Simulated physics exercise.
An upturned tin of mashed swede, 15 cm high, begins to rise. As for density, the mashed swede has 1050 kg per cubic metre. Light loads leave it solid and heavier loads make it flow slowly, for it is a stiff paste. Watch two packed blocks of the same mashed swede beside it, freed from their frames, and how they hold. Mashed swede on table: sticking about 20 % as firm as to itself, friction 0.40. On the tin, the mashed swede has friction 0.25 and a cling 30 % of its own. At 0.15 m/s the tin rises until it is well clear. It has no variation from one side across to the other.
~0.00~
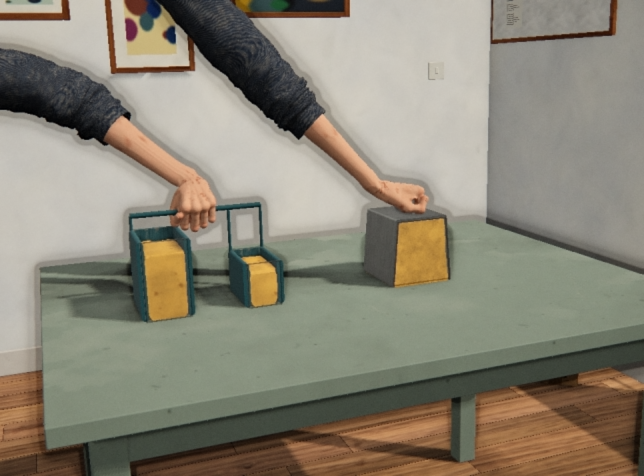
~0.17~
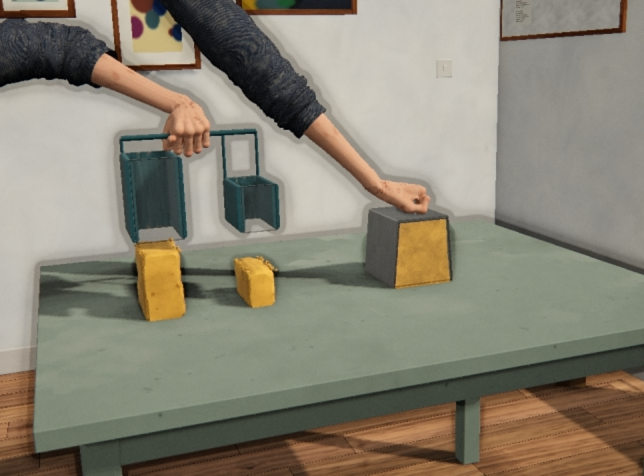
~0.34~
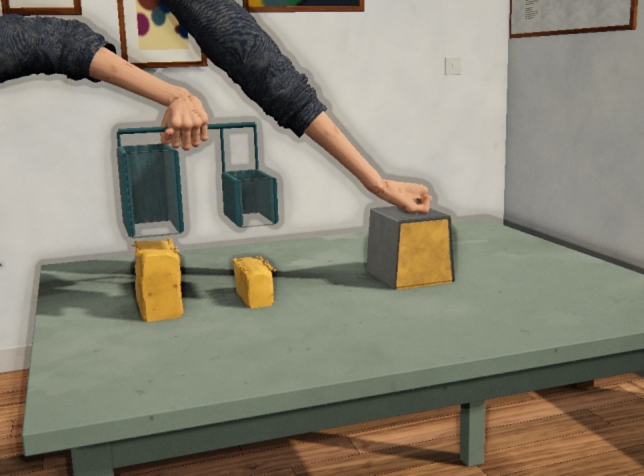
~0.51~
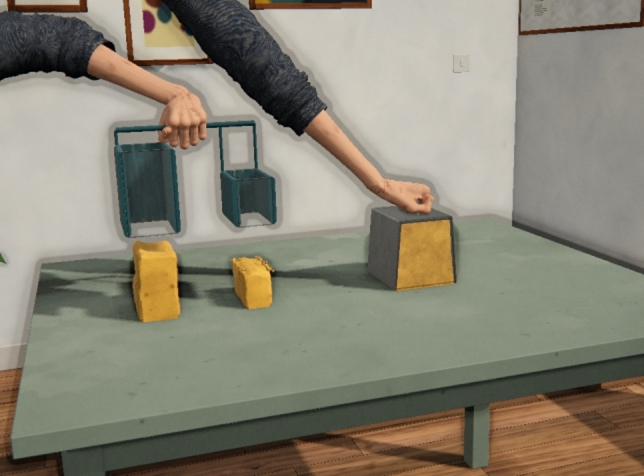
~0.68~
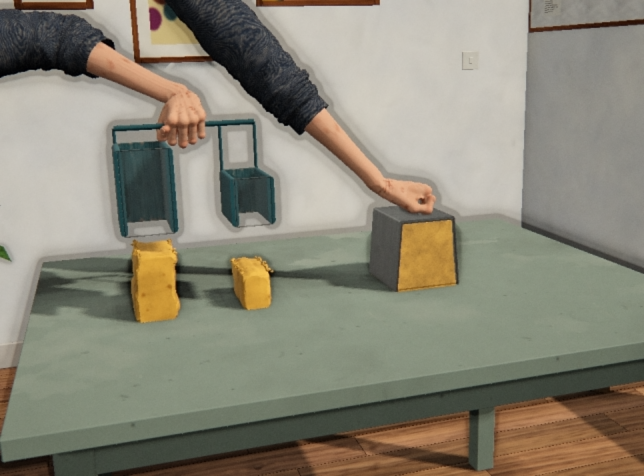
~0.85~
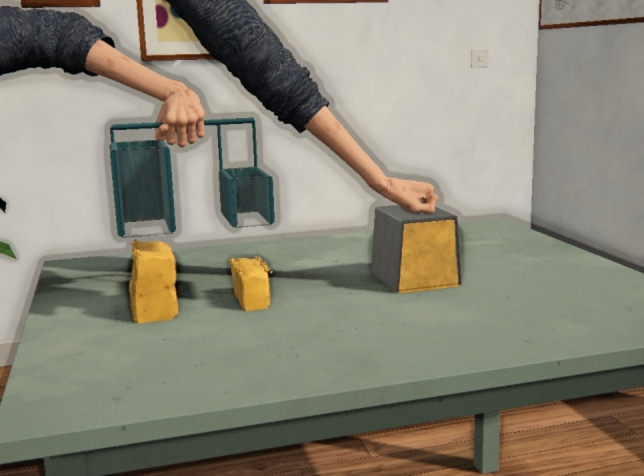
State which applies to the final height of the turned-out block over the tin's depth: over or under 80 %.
That value is over.
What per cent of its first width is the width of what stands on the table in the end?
About 100 %.
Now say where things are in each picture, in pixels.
Top corner of the tin at (444, 218), not yet moved; top of the mashed swede at (433, 220); blocks stand 14 cm, 7.9 cm (left to right), in the first frame.
Top corner of the tin at (446, 219), not yet moved; top of the mashed swede at (435, 221); blocks stand 14 cm, 7.8 cm (left to right), in the second frame.
Top corner of the tin at (448, 219), not yet moved; top of the mashed swede at (436, 221); blocks stand 14 cm, 7.8 cm (left to right), in the third frame.
Top corner of the tin at (450, 220), not yet moved; top of the mashed swede at (438, 221); blocks stand 14 cm, 7.8 cm (left to right), in the fourth frame.
Top corner of the tin at (452, 220), not yet moved; top of the mashed swede at (440, 222); blocks stand 14 cm, 7.8 cm (left to right), in the fifth frame.
Top corner of the tin at (454, 220), not yet moved; top of the mashed swede at (420, 224); blocks stand 14 cm, 7.8 cm (left to right), in the sixth frame.
After 1.32 s, the tin is up by 7.0 cm.
After 1.88 s, the tin is up by 15 cm; what stands on the table is 96 % of the tin's depth.
After 2.43 s, the tin is up by 24 cm; what stands on the table is 96 % of the tin's depth.
After 2.99 s, the tin is up by 27 cm; what stands on the table is 96 % of the tin's depth.
After 3.09 s, at the end, the tin is up by 27 cm; what stands on the table is 96 % of the tin's depth.
